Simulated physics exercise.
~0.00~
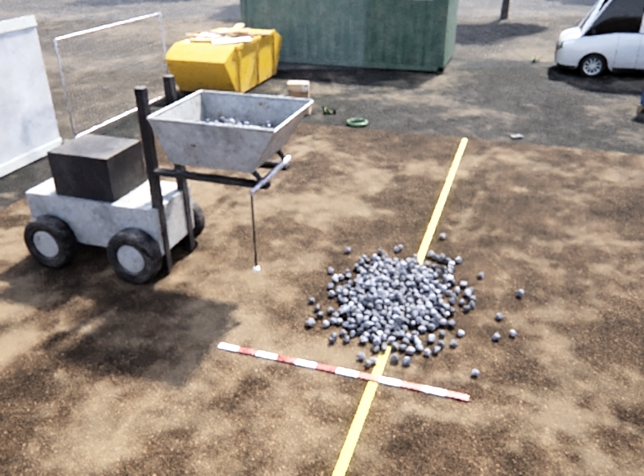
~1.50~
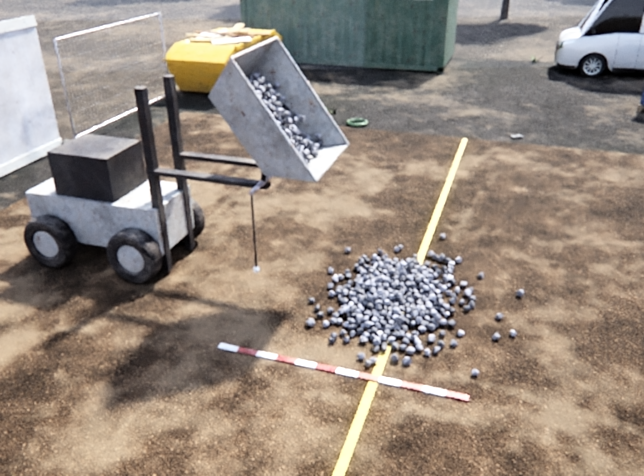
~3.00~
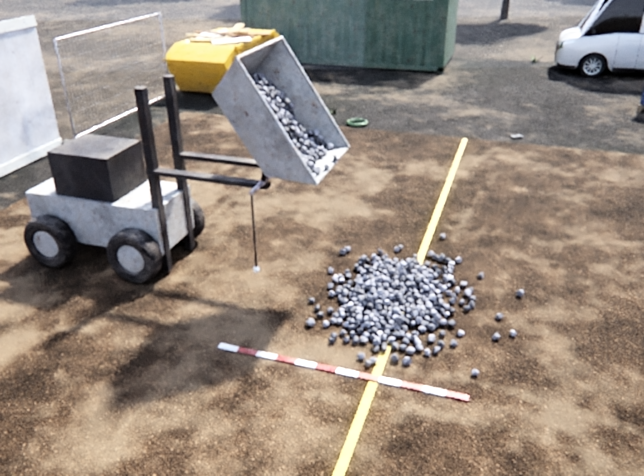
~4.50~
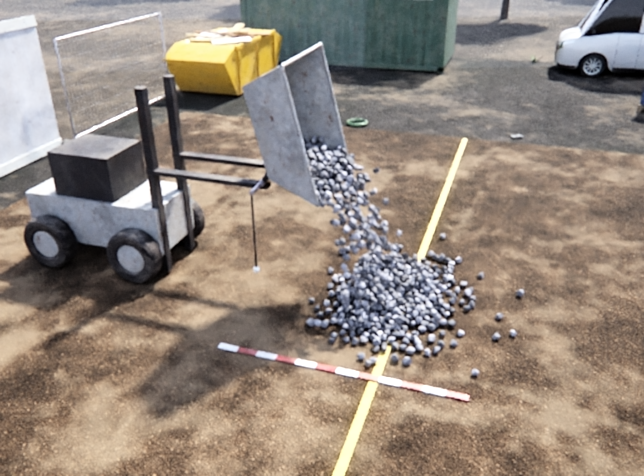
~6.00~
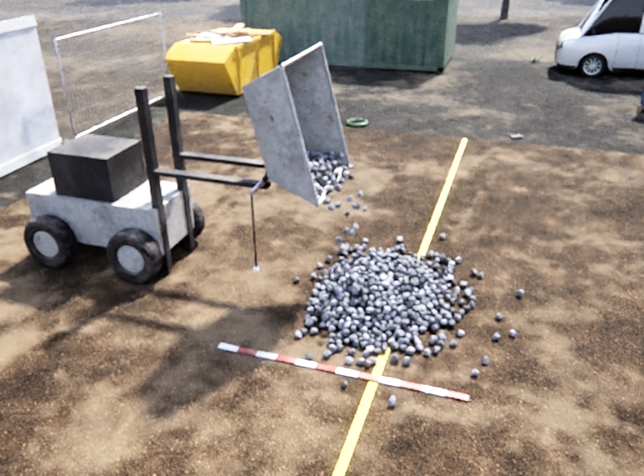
The clip shows a forklift tipping a raised grey skip of round stones steeply to the right, pouring them onto an existing pile across a yellow ground line, until the heap is larger and a small remainder sits at the skip's lower edge.
